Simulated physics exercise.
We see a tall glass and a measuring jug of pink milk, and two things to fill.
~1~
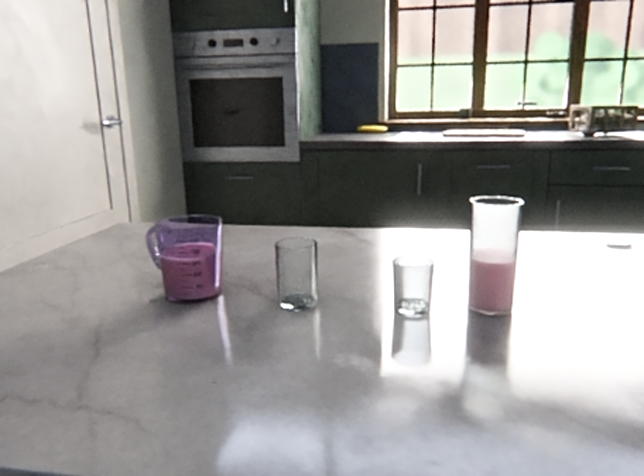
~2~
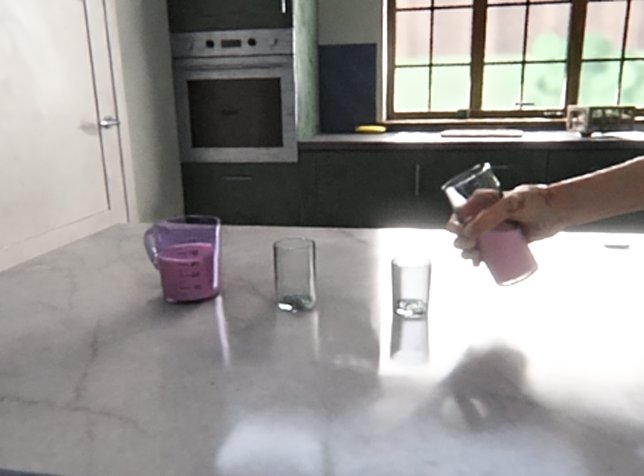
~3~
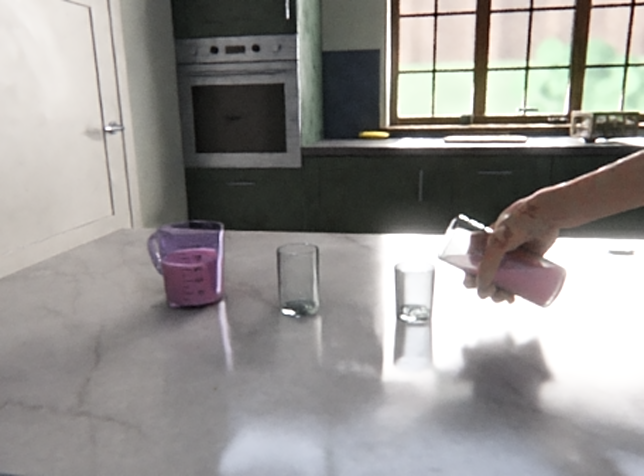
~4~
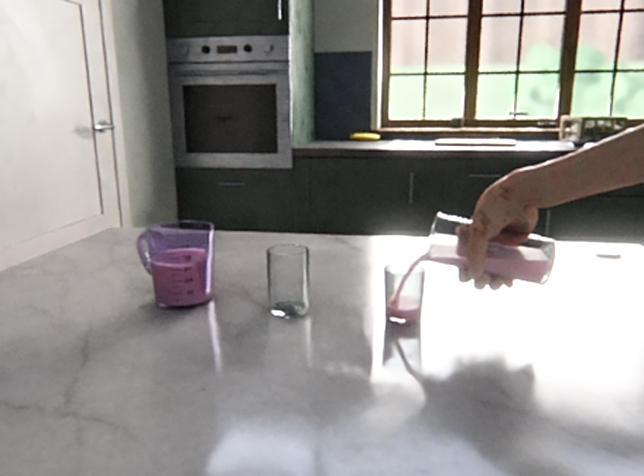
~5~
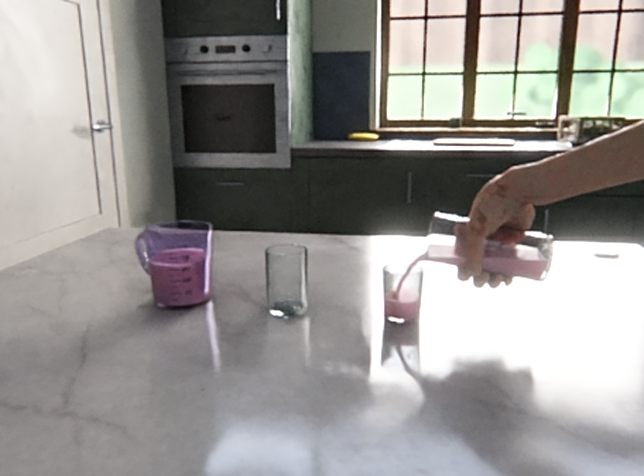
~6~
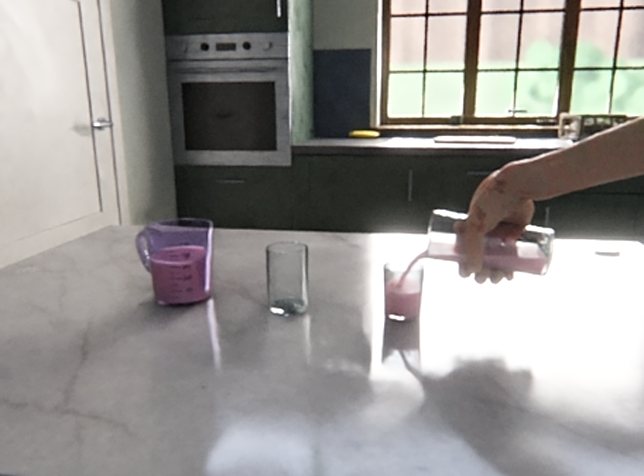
On a kitchen counter, a hand lifts a tall glass and pours pink milk into a small glass.
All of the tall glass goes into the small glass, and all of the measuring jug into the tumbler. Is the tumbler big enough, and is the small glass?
The tumbler is too small; the small glass is too small.
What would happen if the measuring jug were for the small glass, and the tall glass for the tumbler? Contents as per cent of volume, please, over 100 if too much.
Load vs capacity: 260 % first, then 90 %.
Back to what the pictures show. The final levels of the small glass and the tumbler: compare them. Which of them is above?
That would be in the tumbler.
Shortly, the small glass is nearly full.
Then, the small glass is full to the brim, some went over its rim.
At the finish, the tumbler is full to the brim, some went over its rim; the small glass is full to the brim, some went over its rim.
